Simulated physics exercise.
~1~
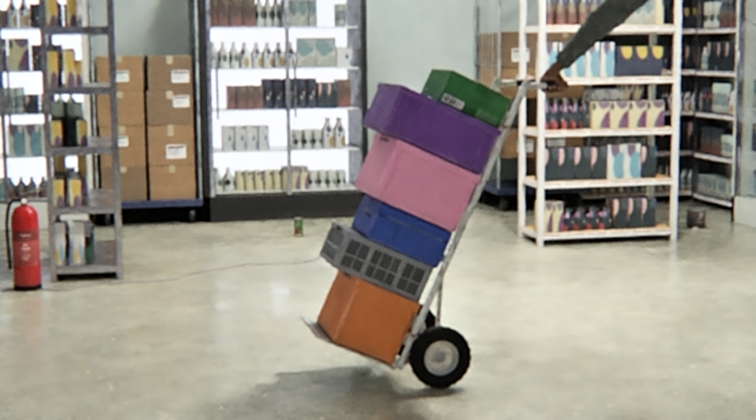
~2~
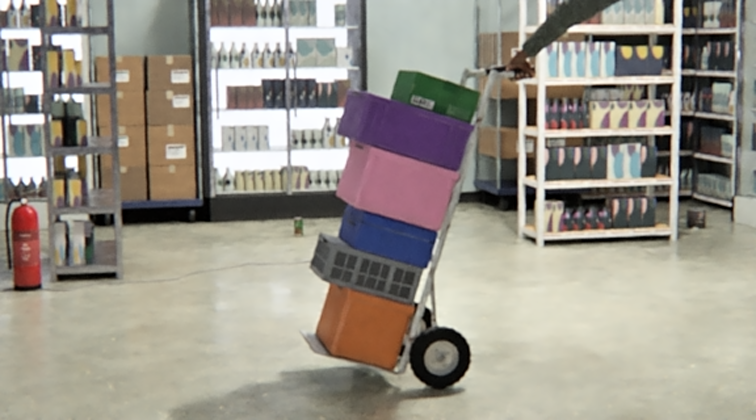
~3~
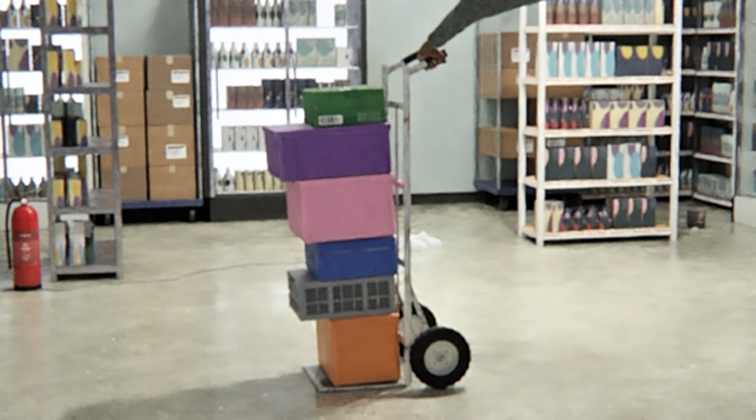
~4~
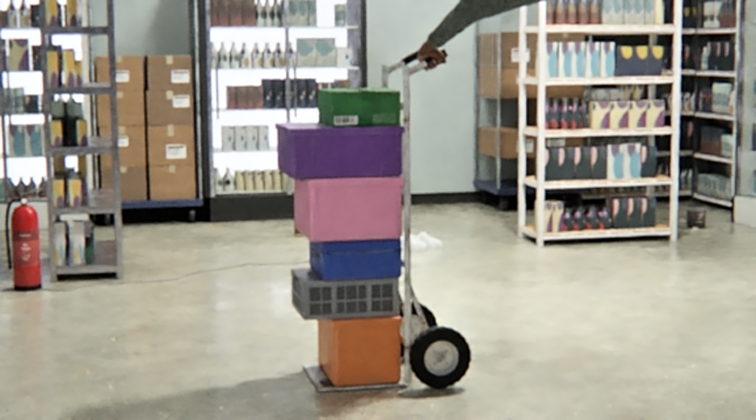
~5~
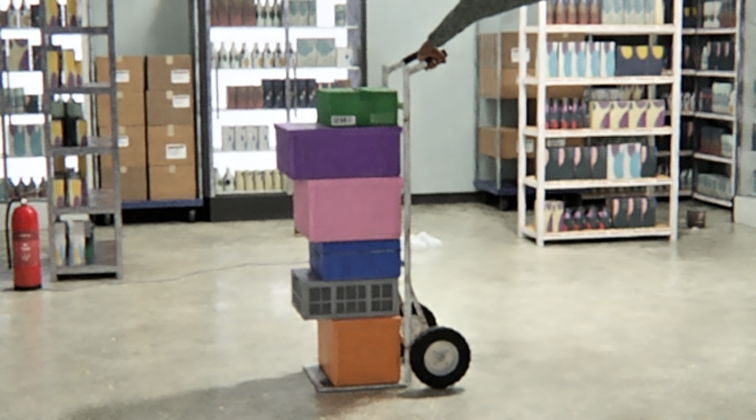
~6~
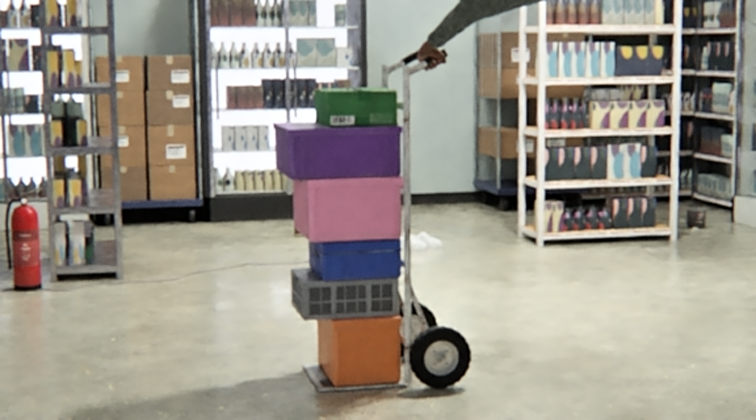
A two-wheeled hand truck stands tilted back toward the right in a bright stockroom, seen from the side by a still camera. It carries an orange tote at the bottom, then a grey crate, a blue toolbox, a pink tote, a wider purple tote and a small green parcel on top. Shelves of products, cardboard boxes and a red fire extinguisher fill the background. A hand on the handle swings the truck leftward until it is upright. The upper load shifts slightly right, then settles, and the stack stays whole, with nothing fallen.
